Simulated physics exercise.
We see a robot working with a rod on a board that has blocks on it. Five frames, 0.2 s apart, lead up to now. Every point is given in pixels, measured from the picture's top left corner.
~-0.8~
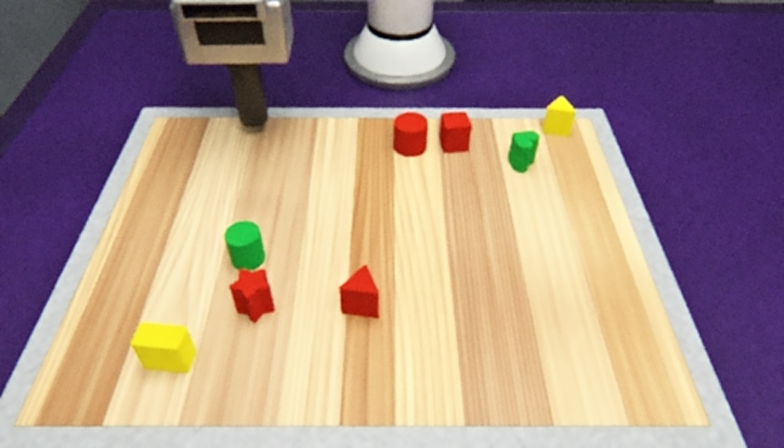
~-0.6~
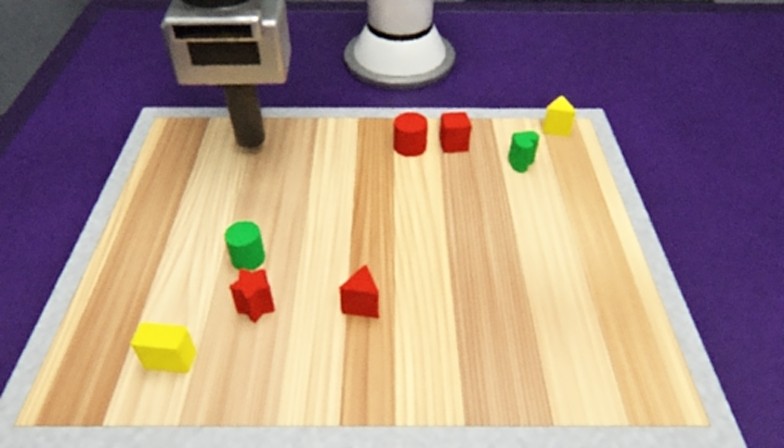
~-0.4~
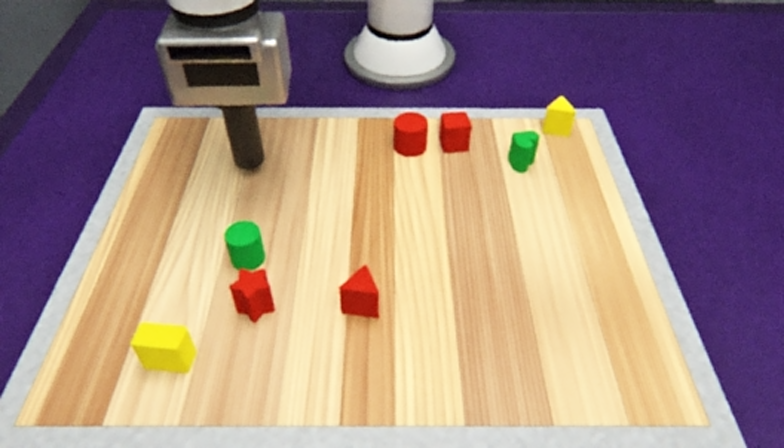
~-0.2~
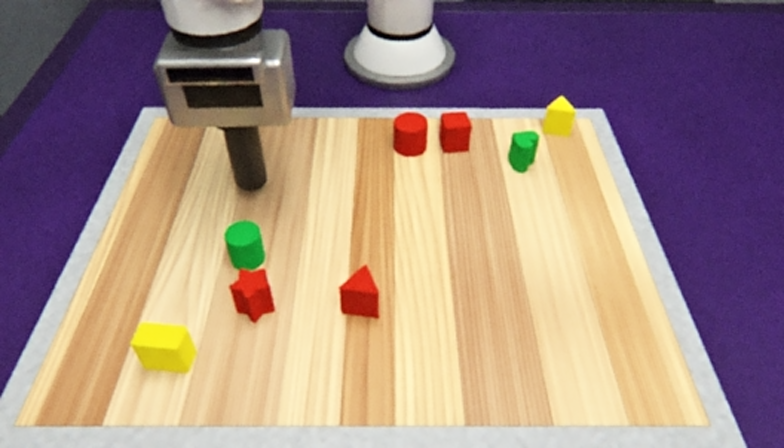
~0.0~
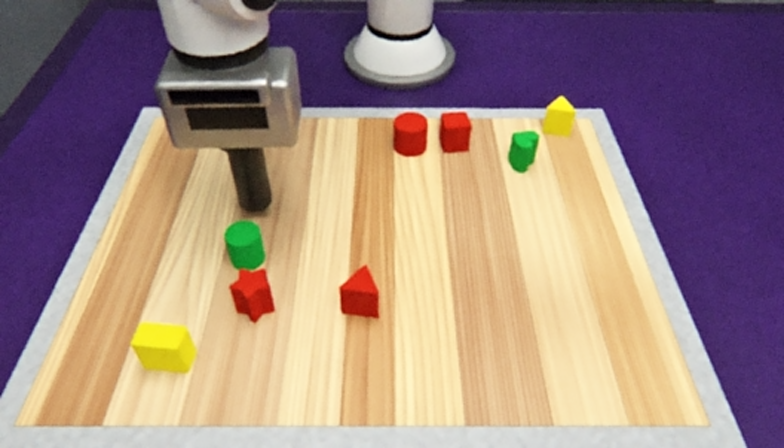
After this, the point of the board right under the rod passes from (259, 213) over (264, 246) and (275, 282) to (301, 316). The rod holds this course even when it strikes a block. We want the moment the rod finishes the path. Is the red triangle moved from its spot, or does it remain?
The answer is that it remains undisturbed.
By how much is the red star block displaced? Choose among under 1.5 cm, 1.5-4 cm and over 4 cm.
1.5-4 cm.
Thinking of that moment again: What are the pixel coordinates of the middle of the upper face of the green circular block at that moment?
Near (230, 263).
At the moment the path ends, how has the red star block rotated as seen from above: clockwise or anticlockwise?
From overhead, clockwise.
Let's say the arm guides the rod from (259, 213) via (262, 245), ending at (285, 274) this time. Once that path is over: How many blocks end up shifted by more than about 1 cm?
I'd put the number at one.
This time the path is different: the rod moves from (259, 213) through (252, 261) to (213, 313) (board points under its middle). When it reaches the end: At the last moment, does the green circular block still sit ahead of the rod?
Yes, it checks out.
The first path, step by step. One third of the way, rod at (261, 236); green circular block at (237, 245).
Two thirds of the way, rod at (273, 272); green circular block at (230, 263); red star block at (249, 286), turned 20° anticlockwise.
At the end, rod at (299, 305); green circular block at (230, 263); red star block at (249, 298), turned 20° clockwise; red triangle unmoved.
